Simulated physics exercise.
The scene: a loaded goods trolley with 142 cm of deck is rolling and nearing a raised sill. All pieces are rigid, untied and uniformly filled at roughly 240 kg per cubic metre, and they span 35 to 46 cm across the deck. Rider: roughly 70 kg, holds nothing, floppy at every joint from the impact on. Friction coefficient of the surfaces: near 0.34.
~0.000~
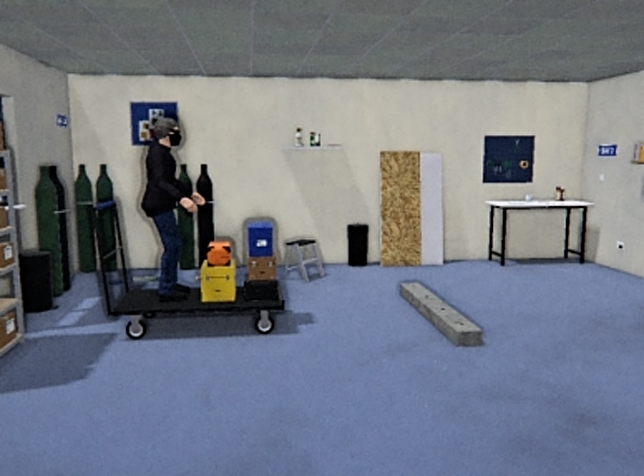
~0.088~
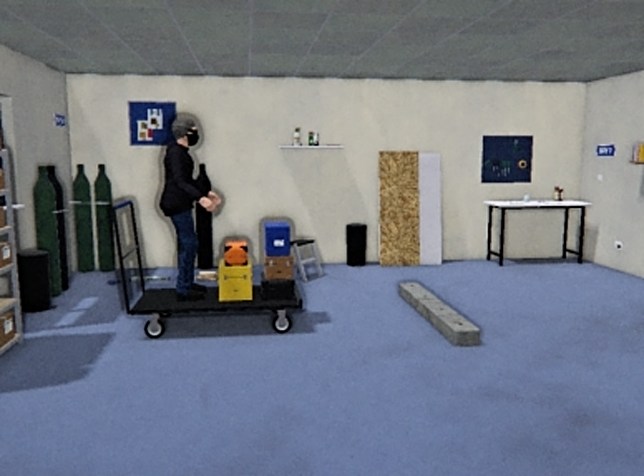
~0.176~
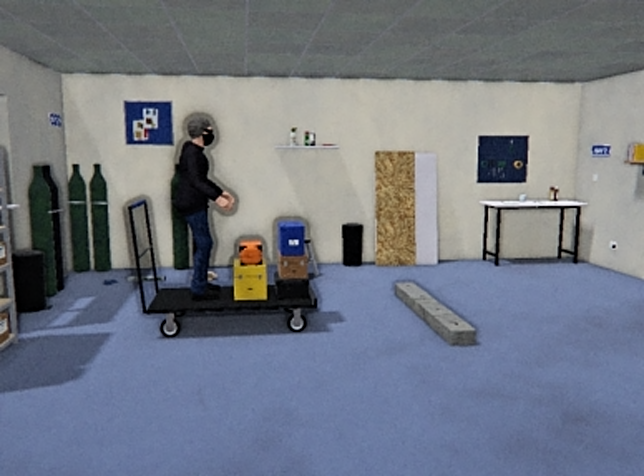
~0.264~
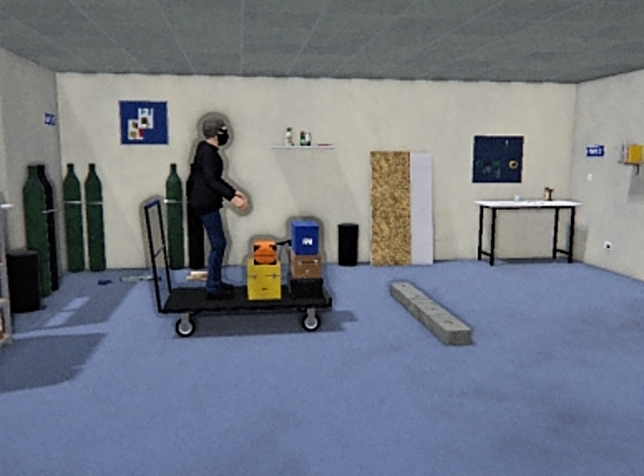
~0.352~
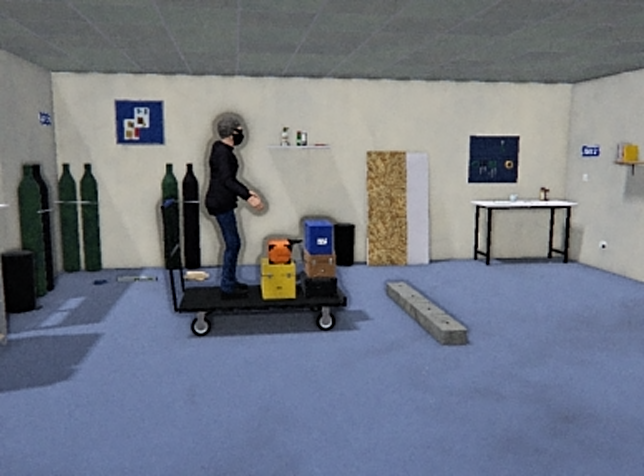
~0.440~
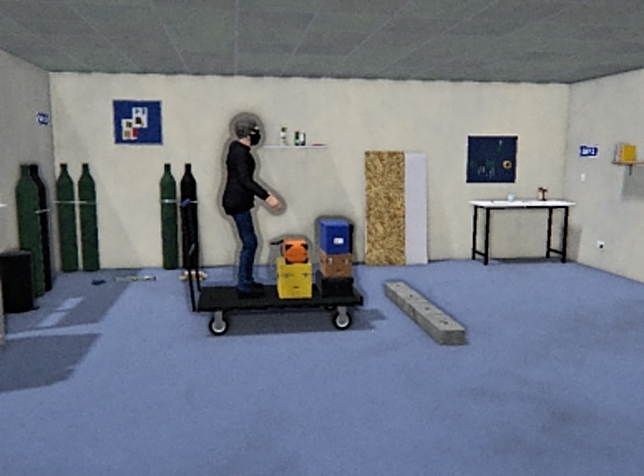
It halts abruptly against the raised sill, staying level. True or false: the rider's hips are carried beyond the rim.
True.
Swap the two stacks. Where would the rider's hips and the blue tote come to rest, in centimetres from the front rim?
Result: Hips at 70 behind, blue at 70 past.
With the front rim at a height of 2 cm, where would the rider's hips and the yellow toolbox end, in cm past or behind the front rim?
With that rim, hips finish 10 cm past and yellow stays 50 cm behind.
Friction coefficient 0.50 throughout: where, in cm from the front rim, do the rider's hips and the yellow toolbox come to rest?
Then hips 10 past, yellow 50 behind.
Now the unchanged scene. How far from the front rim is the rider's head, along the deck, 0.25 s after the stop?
Roughly 50 cm behind the front rim.
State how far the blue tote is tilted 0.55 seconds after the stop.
It leans roughly 90° away from upright.
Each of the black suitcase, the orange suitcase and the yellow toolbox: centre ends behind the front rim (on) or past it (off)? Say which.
Finally black still riding, orange dropped, yellow still riding.
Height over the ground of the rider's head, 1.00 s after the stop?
The head is roughly 20 cm up.
Impact comes at 0.77 s.
After 1.02 s the rider's hips are 71 cm behind the rim, near (346, 214) in the last picture's view.
After 1.32 s the rider's hips are 39 cm behind the rim, near (380, 221) in the last picture's view.
After 1.77 s the rider's hips are 10 cm behind the rim, near (408, 259) in the last picture's view.
When all is still (4.8 s), past the rim, brown toolbox, blue tote, orange suitcase and the rider's hips; behind it, yellow toolbox and black suitcase.
